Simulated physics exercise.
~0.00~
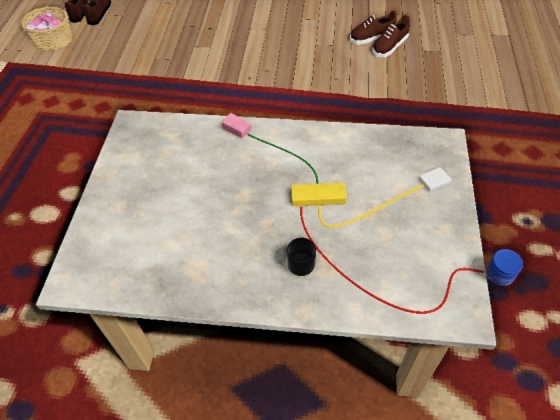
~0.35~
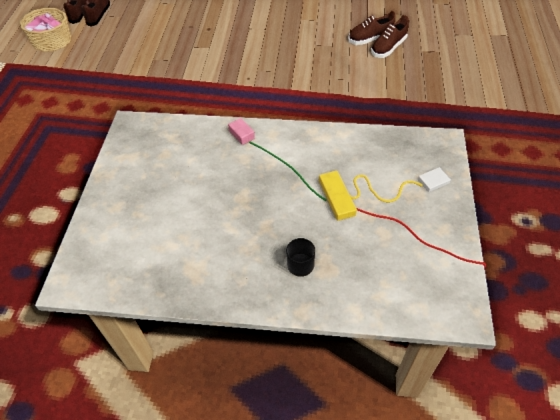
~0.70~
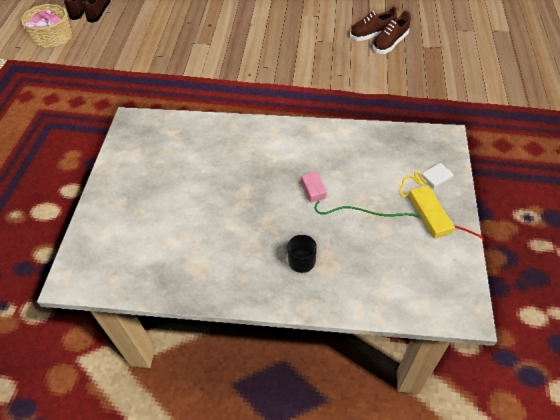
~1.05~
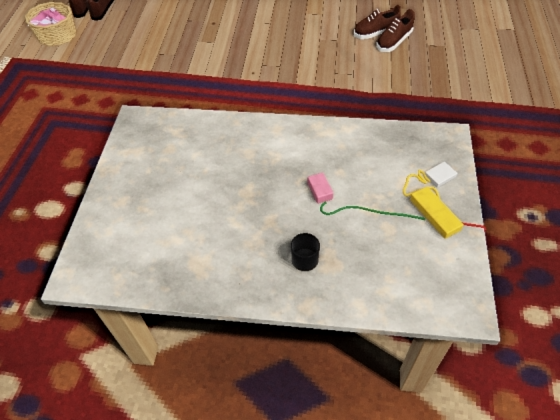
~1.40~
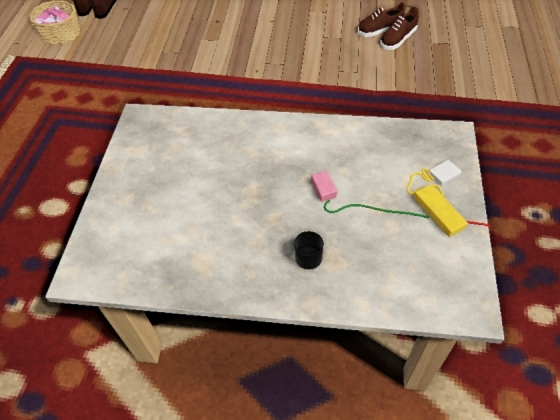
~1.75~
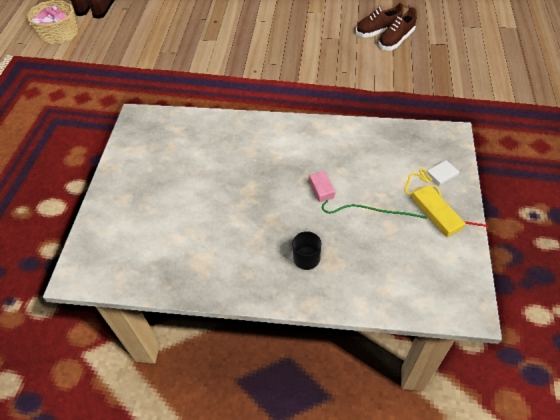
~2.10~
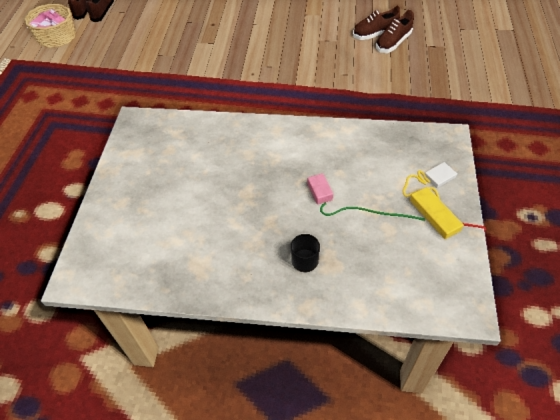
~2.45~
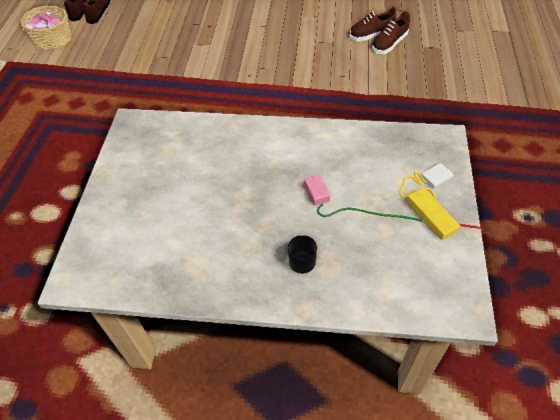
The footage shows a blue cylinder dropping out of sight off the right side of a table, its red cable pulling a yellow strip rightward and a pink block after it by a green cable, until both rest near a white block, the black mug unmoved.
